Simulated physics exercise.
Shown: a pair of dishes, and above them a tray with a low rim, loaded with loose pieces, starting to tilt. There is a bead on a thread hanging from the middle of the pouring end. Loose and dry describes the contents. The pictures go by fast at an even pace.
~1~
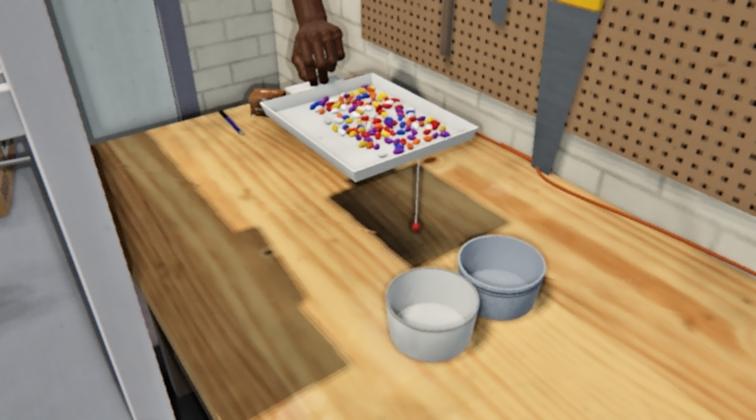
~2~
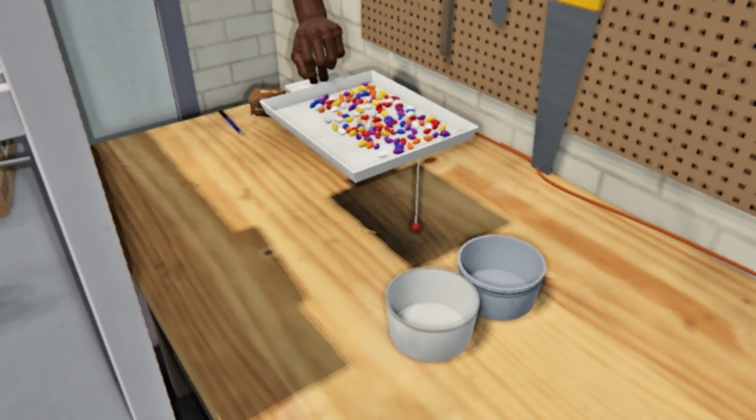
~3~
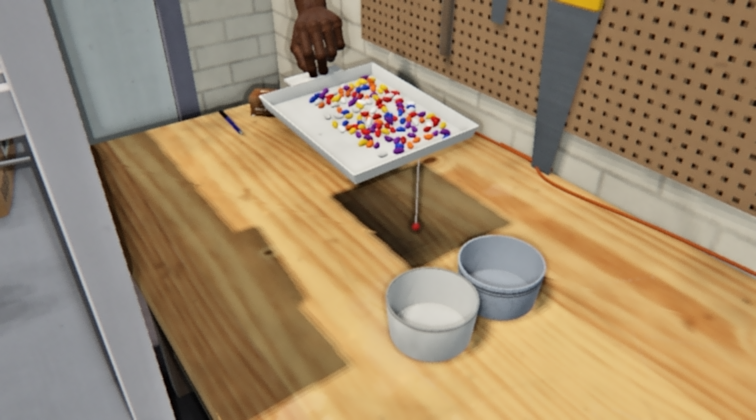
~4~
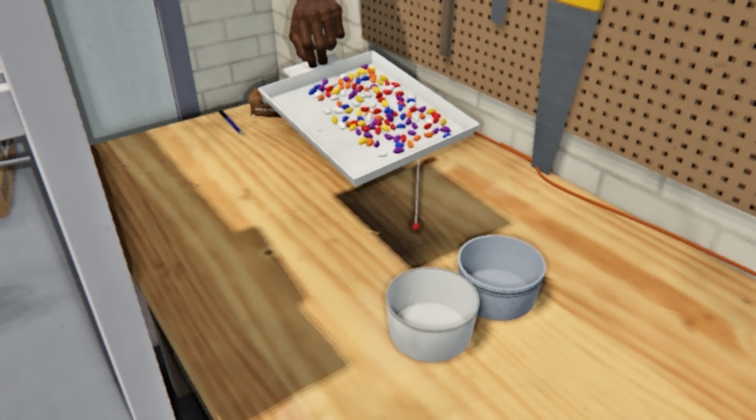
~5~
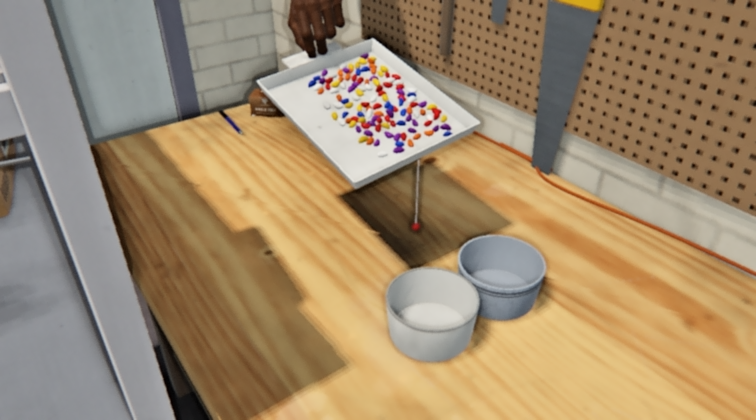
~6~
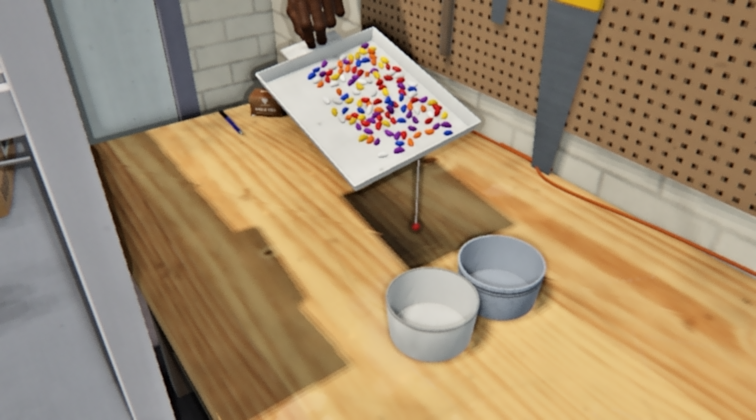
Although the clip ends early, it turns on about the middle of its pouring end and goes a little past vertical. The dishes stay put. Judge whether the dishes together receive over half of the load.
They receive under half of it.
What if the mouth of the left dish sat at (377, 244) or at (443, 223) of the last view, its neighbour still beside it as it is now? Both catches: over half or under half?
Catch, run one: Past the halfway mark; run two: Below the halfway mark.
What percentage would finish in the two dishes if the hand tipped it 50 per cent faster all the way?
About 10 in a hundred.
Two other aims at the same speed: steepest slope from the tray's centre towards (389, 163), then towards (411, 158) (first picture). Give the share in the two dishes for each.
Case one 20 %; case two 30 %.
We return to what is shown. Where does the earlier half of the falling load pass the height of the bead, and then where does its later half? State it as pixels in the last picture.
First roughly (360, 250), then roughly (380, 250).
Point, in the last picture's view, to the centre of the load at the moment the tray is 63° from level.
Somewhere about pixel (377, 154).
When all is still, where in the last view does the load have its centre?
Roughly at (366, 303).
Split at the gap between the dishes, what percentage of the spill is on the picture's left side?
About 100 percent of the spill.
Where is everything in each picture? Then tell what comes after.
Corners of the pouring end near (355, 168) and (472, 127), level; middle of the load near (377, 121), jelly beans; left dish near (462, 339); right dish near (531, 298); bead on its thread near (416, 226), in the first frame.
Corners of the pouring end near (355, 169) and (472, 126), level; middle of the load near (377, 120), in the second frame.
Corners of the pouring end near (355, 171) and (473, 125), tipped barely, lowest at the left corner; middle of the load near (377, 116), in the third frame.
Corners of the pouring end near (356, 174) and (473, 123), tipped a little, lowest at the left corner; middle of the load near (377, 111), in the fourth frame.
Corners of the pouring end near (356, 178) and (474, 122), tipped a little, lowest at the left corner; middle of the load near (377, 106), in the fifth frame.
Corners of the pouring end near (356, 181) and (475, 120), tipped clearly, lowest at the left corner; middle of the load near (377, 101); left dish near (462, 339); right dish near (531, 298), in the sixth frame.
Shortly afterwards, tray tipped steeply; all but a few on the tray; a little in the air.
Next, tray tipped past a quarter turn; near two thirds on the tray; near a third outside both; a little in the air.
Some moments later, tray tipped past a quarter turn; a little in the left dish; all but a few outside both.
In the end, tray tipped past a quarter turn; a little in the left dish; none at all in the right dish; all but a few outside both.
